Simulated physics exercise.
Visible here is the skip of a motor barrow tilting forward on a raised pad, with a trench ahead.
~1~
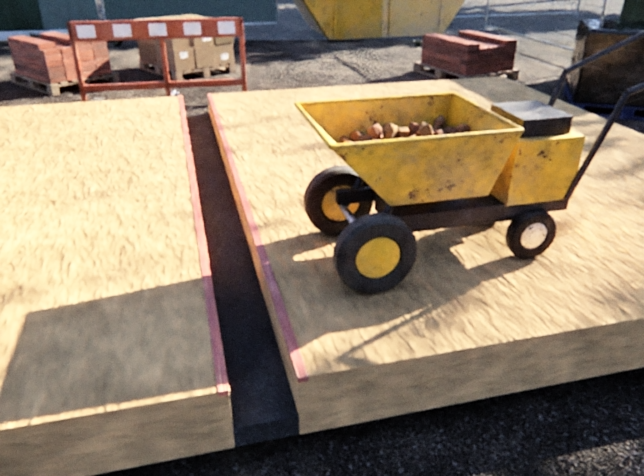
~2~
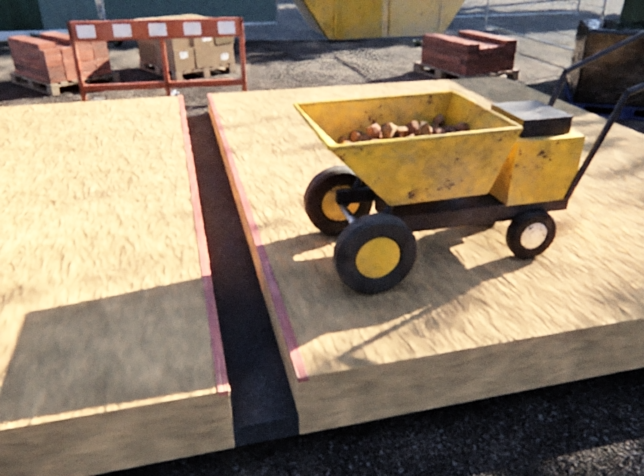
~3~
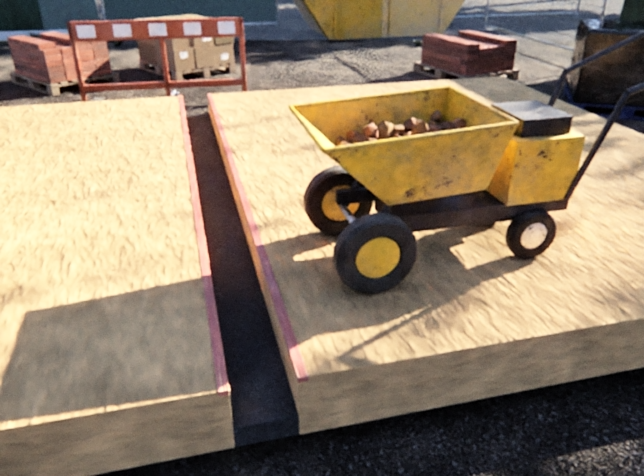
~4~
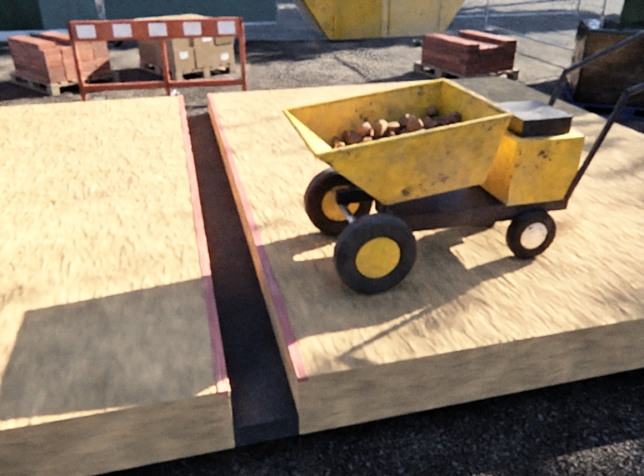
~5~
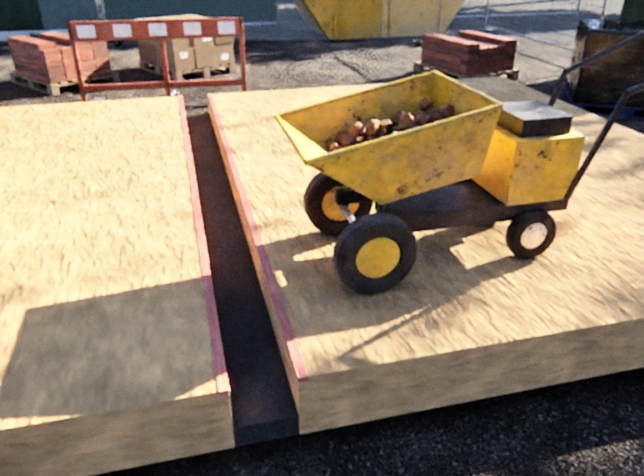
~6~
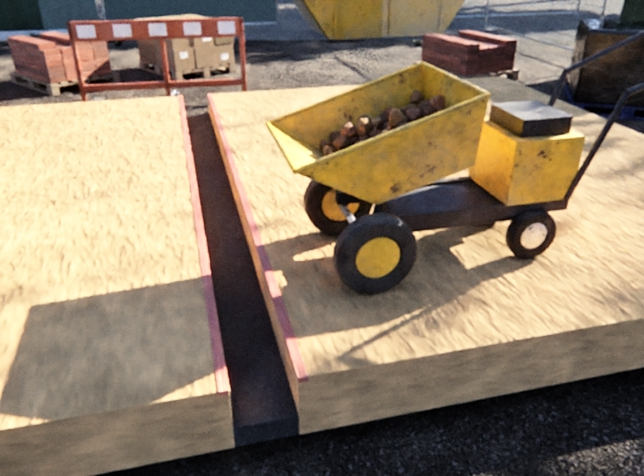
On a raised wooden platform split by a narrow dark trench, a yellow motor barrow loaded with brown clods stands still on its black wheels; its skip, level at first, gradually tilts forward to the left, its rear rising.
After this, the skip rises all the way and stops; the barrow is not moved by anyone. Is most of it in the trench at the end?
Majority in.
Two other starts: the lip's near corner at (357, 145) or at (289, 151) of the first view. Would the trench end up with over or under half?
From the first position beyond one half lands between the edges, from the second short of one half.
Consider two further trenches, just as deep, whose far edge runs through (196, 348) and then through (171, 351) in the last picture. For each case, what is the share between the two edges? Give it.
First try: About 90 %; second try: About 100 %.
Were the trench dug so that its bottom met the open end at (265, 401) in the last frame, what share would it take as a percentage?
Estimate: Approx. 30 %.
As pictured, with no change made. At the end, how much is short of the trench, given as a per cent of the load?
Roughly 0 per cent of the load.
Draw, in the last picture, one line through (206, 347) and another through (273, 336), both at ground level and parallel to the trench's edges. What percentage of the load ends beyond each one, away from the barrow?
30 and 90 in a hundred.
Soon, skip tipped steeply; all in the skip.
A while on, skip tipped right over; about two thirds in the skip; about a quarter in or heaped over the trench; a small part beyond it; a stray few falling.
Towards the end, skip tipped right over; a small part in the skip; about two thirds in or heaped over the trench; about a quarter beyond it.
Finally, skip tipped right over; a stray few in the skip; about two thirds in or heaped over the trench; about a quarter beyond it.
